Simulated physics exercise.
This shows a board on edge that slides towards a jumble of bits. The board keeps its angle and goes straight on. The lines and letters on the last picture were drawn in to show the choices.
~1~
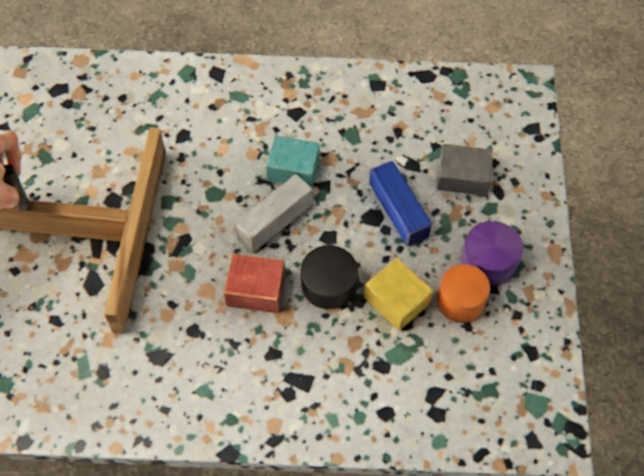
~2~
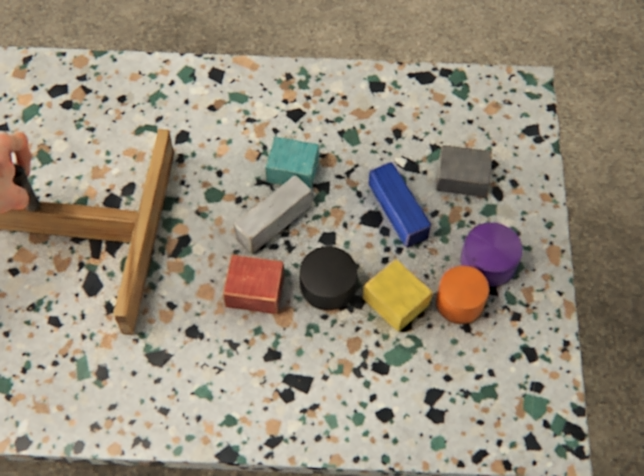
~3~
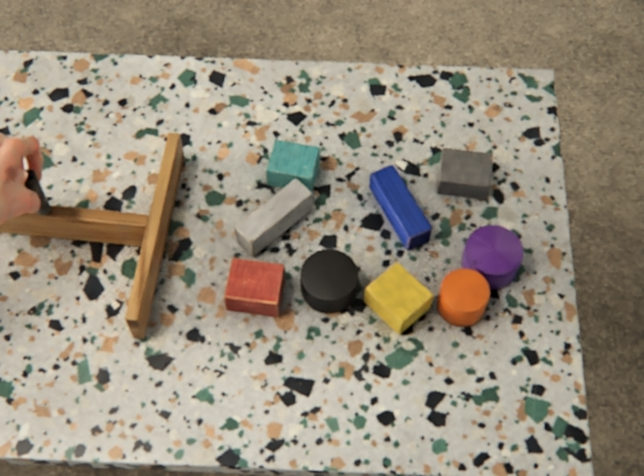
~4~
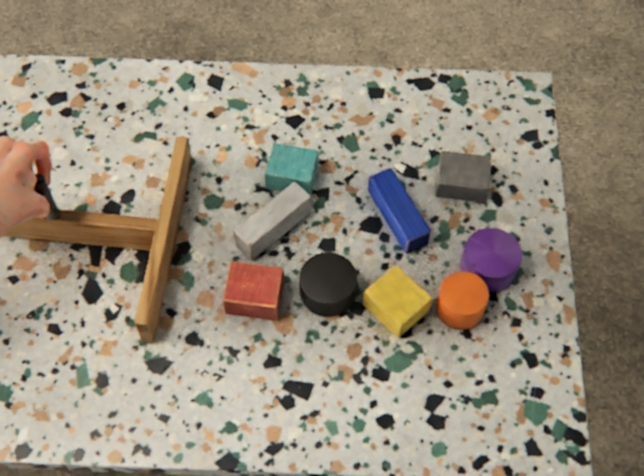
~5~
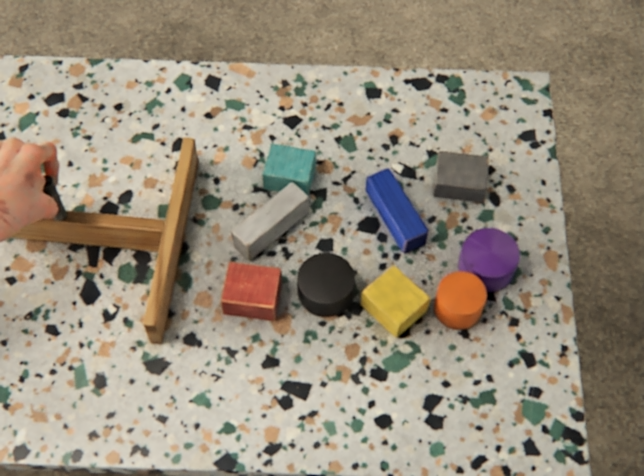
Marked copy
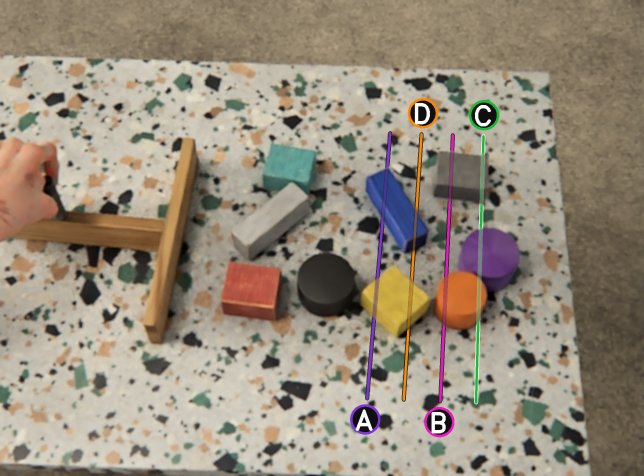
The footage shows a hand at the left sliding a wooden T-shaped board a short way rightward across a speckled surface, narrowing the gap to a group of coloured blocks and round pieces, which stay in practically the same arrangement.
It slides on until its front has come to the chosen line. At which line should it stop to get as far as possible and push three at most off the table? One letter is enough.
At C, and not beyond.
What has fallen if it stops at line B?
The orange tin.
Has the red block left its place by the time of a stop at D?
By then, yes.
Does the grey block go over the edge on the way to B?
By then, no.
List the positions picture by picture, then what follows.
Black tin (329, 277); orange tin (463, 293); board (134, 216), in the first picture.
Board (143, 217); blue stick (399, 204), in the second picture.
Board (153, 221); yellow block (399, 298), in the third picture.
Board (163, 225); red block (254, 291), in the fourth picture.
Board (170, 226); black tin (326, 284); orange tin (460, 300); grey block (461, 177), in the fifth picture.
On the marked copy, A at (380, 255); B at (447, 257); C at (480, 259); D at (413, 256).
With C. Early on, board (281, 230); orange tin (475, 302); turquoise block (322, 170).
Further on, board (392, 233); orange tin (528, 305); grey block (491, 177).
At the end, board (481, 236); orange tin over the edge; grey block over the edge; two fallen.
As for the rest, A is within the limit but short; B is within the limit but short; D is within the limit but short.
